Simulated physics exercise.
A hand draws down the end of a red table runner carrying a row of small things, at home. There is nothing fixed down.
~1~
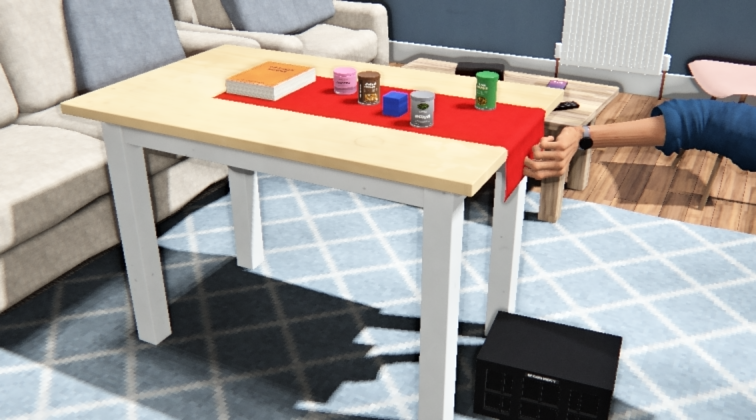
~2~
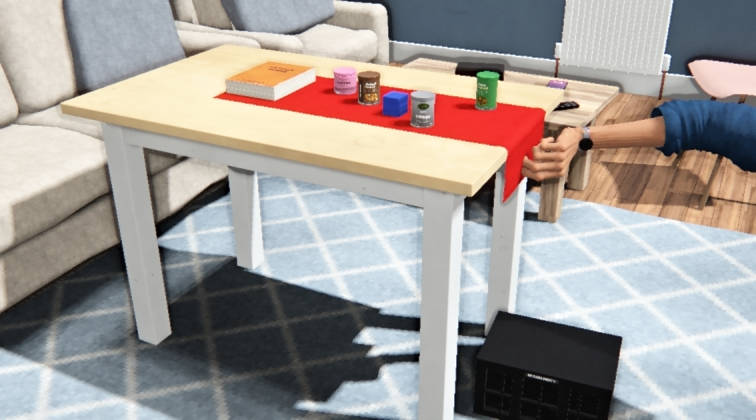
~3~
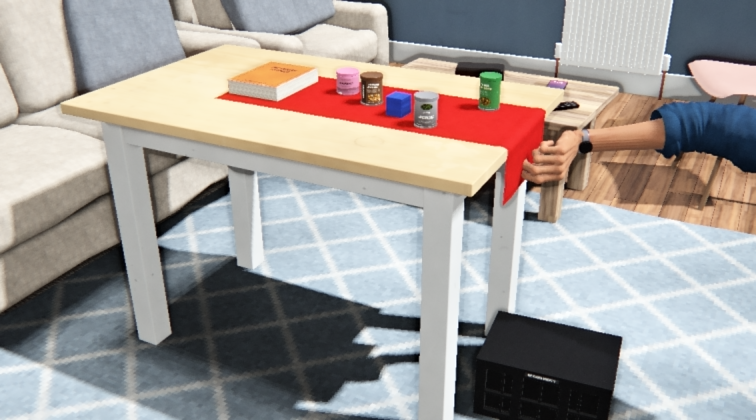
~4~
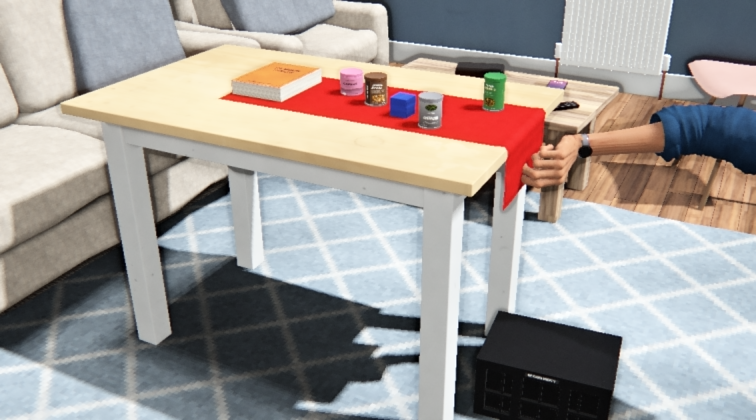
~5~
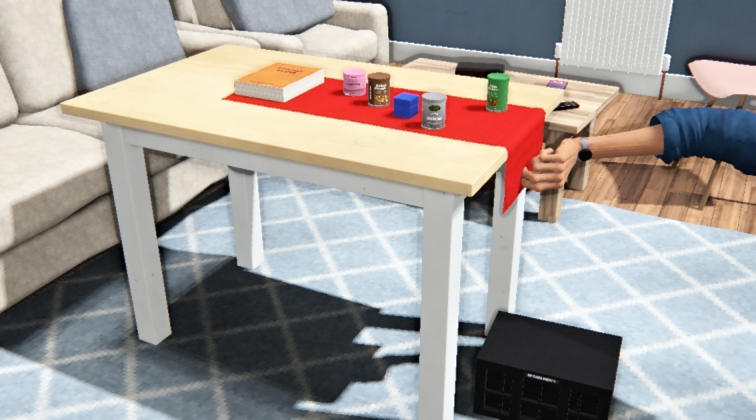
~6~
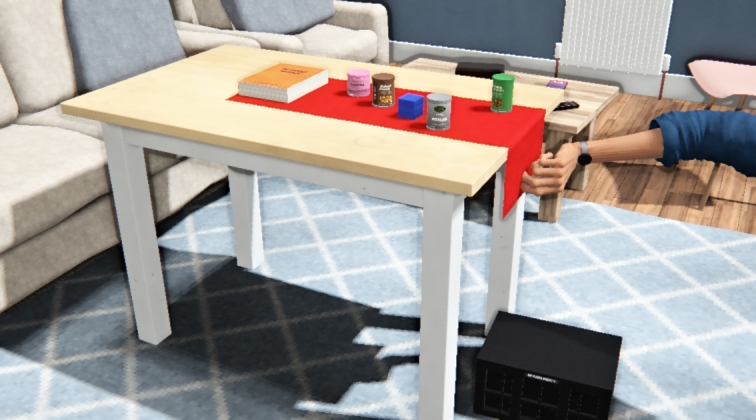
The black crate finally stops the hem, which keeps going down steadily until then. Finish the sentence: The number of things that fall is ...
The number of things that fall is four.
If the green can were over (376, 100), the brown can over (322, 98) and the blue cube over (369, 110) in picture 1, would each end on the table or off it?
In the end the green can gets dislodged, while the brown can rides it out and the blue cube gets dislodged.
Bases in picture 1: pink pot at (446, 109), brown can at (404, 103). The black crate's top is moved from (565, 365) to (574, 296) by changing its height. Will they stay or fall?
In the end the pink pot is no longer on top and the brown can is still on top.
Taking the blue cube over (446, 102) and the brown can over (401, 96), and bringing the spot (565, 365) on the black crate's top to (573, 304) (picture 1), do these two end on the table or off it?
In the end the blue cube gets dislodged; meanwhile the brown can rides it out.
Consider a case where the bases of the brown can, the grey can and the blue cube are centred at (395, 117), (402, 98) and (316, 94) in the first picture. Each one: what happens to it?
In the end the brown can is no longer on top, the grey can is no longer on top, and the blue cube is still on top.
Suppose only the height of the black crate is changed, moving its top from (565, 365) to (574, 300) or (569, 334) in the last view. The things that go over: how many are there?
We'd see 2, then 3.
Soon after, hem near (519, 258); green can gone.
After that, hem near (517, 322); green can, grey can and blue cube gone.
In the end, hem on the crate; green can, grey can, blue cube and brown can gone. The table loses four.
